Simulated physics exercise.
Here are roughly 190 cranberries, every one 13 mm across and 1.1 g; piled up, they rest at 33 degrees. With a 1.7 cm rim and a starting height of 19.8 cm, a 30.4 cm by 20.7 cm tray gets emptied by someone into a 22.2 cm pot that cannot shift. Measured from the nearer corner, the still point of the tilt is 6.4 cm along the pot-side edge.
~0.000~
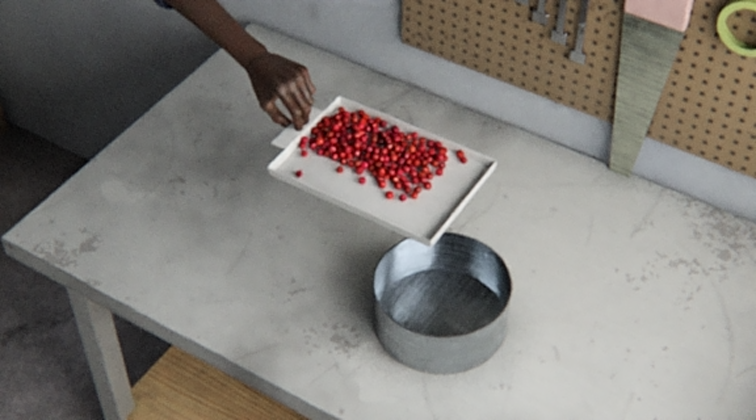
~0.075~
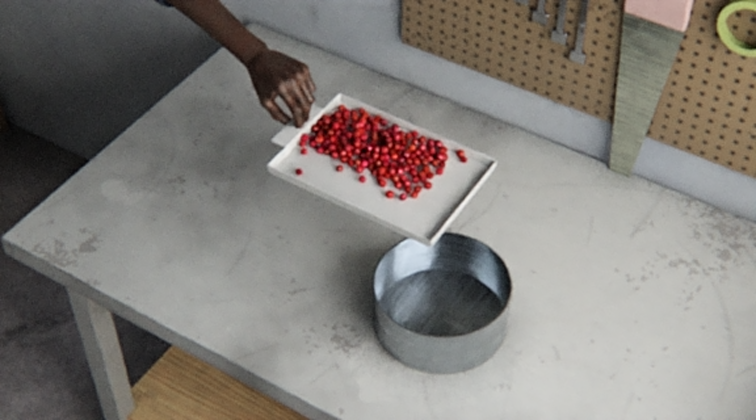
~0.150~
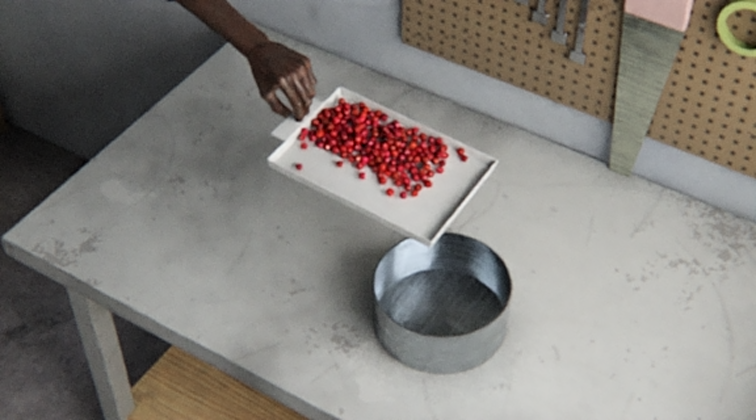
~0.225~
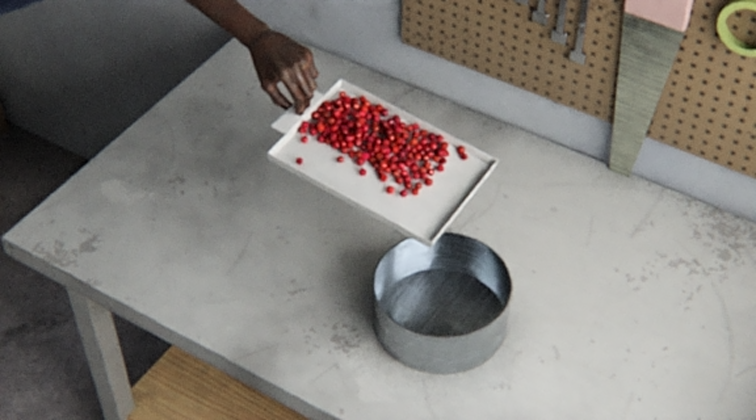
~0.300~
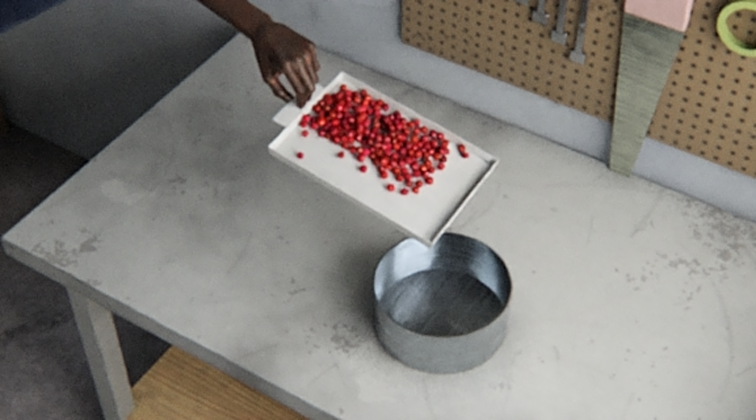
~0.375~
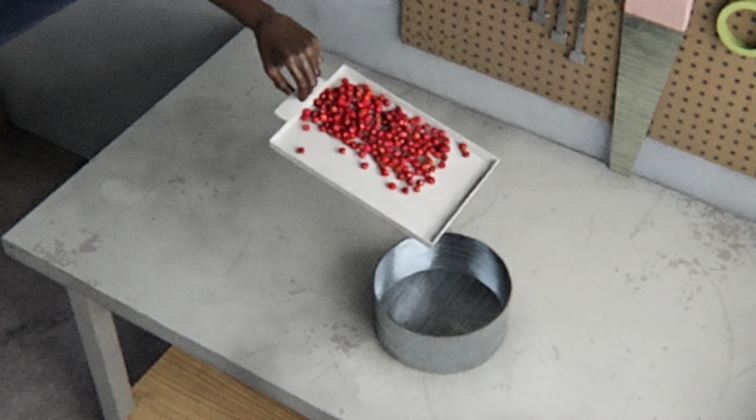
The video shows a hand holding a white tray of small red cranberries above a round metal pot on a grey table, gradually raising the tray's far side so it slants while the berries barely shift.
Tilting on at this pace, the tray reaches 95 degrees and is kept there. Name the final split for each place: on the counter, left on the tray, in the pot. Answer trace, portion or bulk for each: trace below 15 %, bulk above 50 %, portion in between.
Counter: Portion. Left on the tray: Trace. Pot: Bulk.
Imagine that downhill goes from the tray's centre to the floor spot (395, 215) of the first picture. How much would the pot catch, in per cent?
Something like 90 per cent of the pieces.
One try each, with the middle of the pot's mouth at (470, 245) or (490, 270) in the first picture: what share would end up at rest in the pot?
I'd say some 70 per cent for the first and some 100 per cent for the second.
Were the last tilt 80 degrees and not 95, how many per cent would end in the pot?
About 5 in a hundred would end up in the pot.
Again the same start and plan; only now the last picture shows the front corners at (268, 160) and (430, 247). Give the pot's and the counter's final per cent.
Split: Pot = 70, counter = 30.
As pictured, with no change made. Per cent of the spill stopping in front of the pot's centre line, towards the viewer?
I'd put it at around 0 per cent.
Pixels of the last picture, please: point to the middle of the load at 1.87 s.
Somewhere about (459, 182) in the last view.
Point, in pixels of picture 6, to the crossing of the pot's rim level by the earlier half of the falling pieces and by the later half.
I'd mark about (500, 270) for the first half, then (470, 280) for the second.
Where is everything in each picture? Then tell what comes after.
In the first frame, tray tilt 0 degrees, front corners at (270, 167) and (431, 240); middle of the pieces at (379, 150); pot at (443, 282).
In the second frame, tray tilt 1 degrees, front corners at (269, 165) and (431, 240); middle of the pieces at (379, 149).
In the third frame, tray tilt 4 degrees, front corners at (269, 159) and (431, 240), lowest corner right front; middle of the pieces at (379, 145).
In the fourth frame, tray tilt 7 degrees, front corners at (270, 152) and (432, 241), lowest corner right front; middle of the pieces at (380, 140).
In the fifth frame, tray tilt 10 degrees, front corners at (271, 146) and (432, 242), lowest corner right front; middle of the pieces at (381, 136).
In the sixth frame, tray tilt 13 degrees, front corners at (272, 140) and (432, 242), lowest corner right front; middle of the pieces at (382, 132); pot at (443, 282). Its pace works out near 40 degrees a second.
After 1.27 s, tilt 51 degrees; the tray holds 95 %, the pot 0 %.
After 1.87 s, tilt 76 degrees; the tray holds 95 %, the pot 5 %.
Then, at 2.52 s, tilt 95 degrees; the tray holds 20 %, the pot 40 %.
At rest (3.6 s), counter 30 %, tray 0 %, pot 70 %.
